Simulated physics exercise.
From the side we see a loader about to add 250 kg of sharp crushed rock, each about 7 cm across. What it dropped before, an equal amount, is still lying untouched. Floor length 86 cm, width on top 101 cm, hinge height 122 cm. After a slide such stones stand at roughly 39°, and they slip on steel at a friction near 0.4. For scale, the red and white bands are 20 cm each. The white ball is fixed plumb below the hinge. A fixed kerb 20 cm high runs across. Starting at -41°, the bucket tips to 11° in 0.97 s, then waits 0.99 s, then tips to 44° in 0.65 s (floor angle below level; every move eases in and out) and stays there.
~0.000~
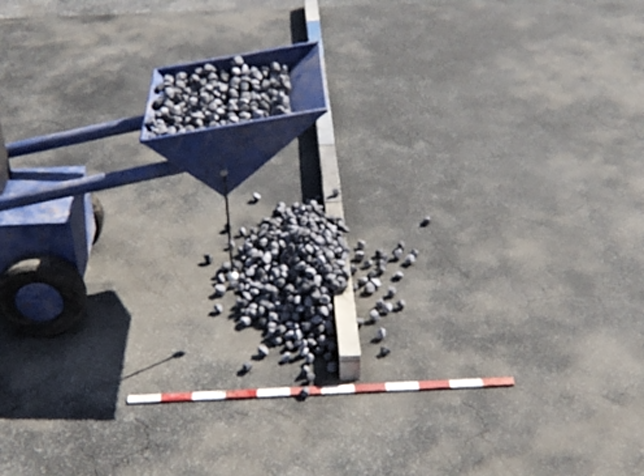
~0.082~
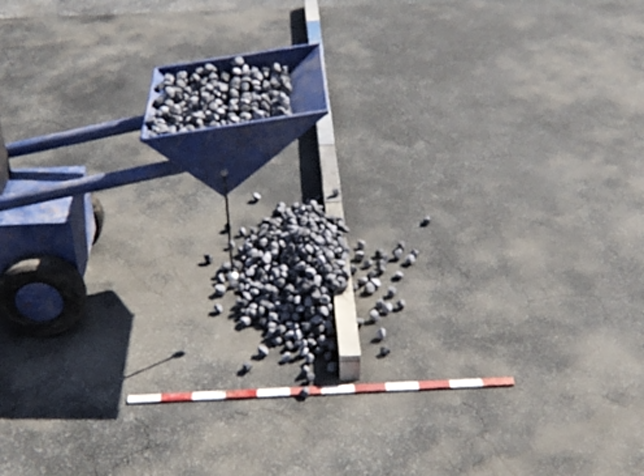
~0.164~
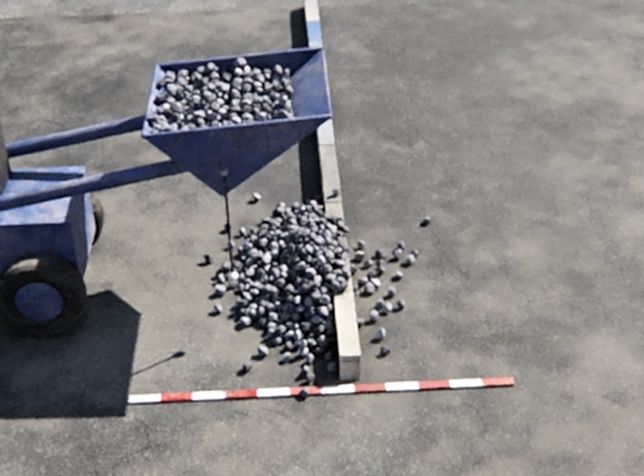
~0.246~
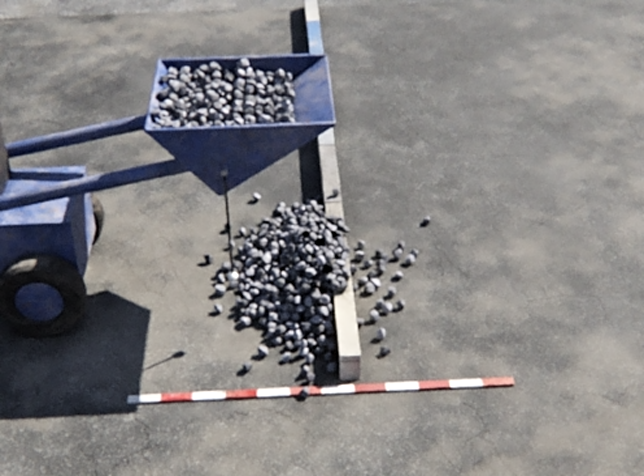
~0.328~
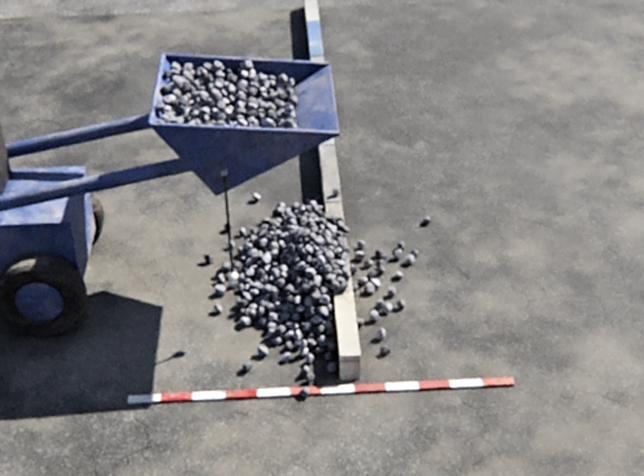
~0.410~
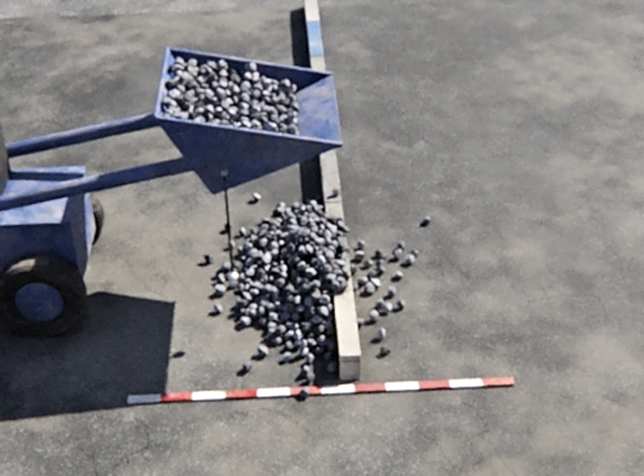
A blue loader stands at the left on grey, sunlit paved ground, seen from the side and above by a still camera. Its blue bucket holds grey stones above a heap of similar stones lying against a pale kerb, a few scattered beyond it, with a red and white striped bar in front. The bucket slowly tilts, its right lip lowering, while the stones inside shift slightly and the heap stays still.
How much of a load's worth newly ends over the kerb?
Roughly 67 per cent of a load more.
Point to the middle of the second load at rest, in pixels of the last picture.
Around (368, 267).
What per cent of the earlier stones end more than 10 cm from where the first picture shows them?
About 5 per cent.
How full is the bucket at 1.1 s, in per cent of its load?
About 100 per cent.
After 0.7 s the floor is at 3°; in per cent of one load, 100 in the bucket, 96 on this side of the kerb, 4 over the kerb; the foremost stones are at (406, 262).
After 1.1 s the floor is at 11°; in per cent of one load, 100 in the bucket, 96 on this side of the kerb, 4 over the kerb; the foremost stones are at (406, 262).
After 3.1 s the floor is at 44°; in per cent of one load, 8 in the bucket, 150 on this side of the kerb, 42 over the kerb; the foremost stones are at (426, 257).
After 5.5 s the floor is at 44°; in per cent of one load, 0 in the bucket, 129 on this side of the kerb, 71 over the kerb; the foremost stones are at (501, 260). Net gain over the kerb, 67.
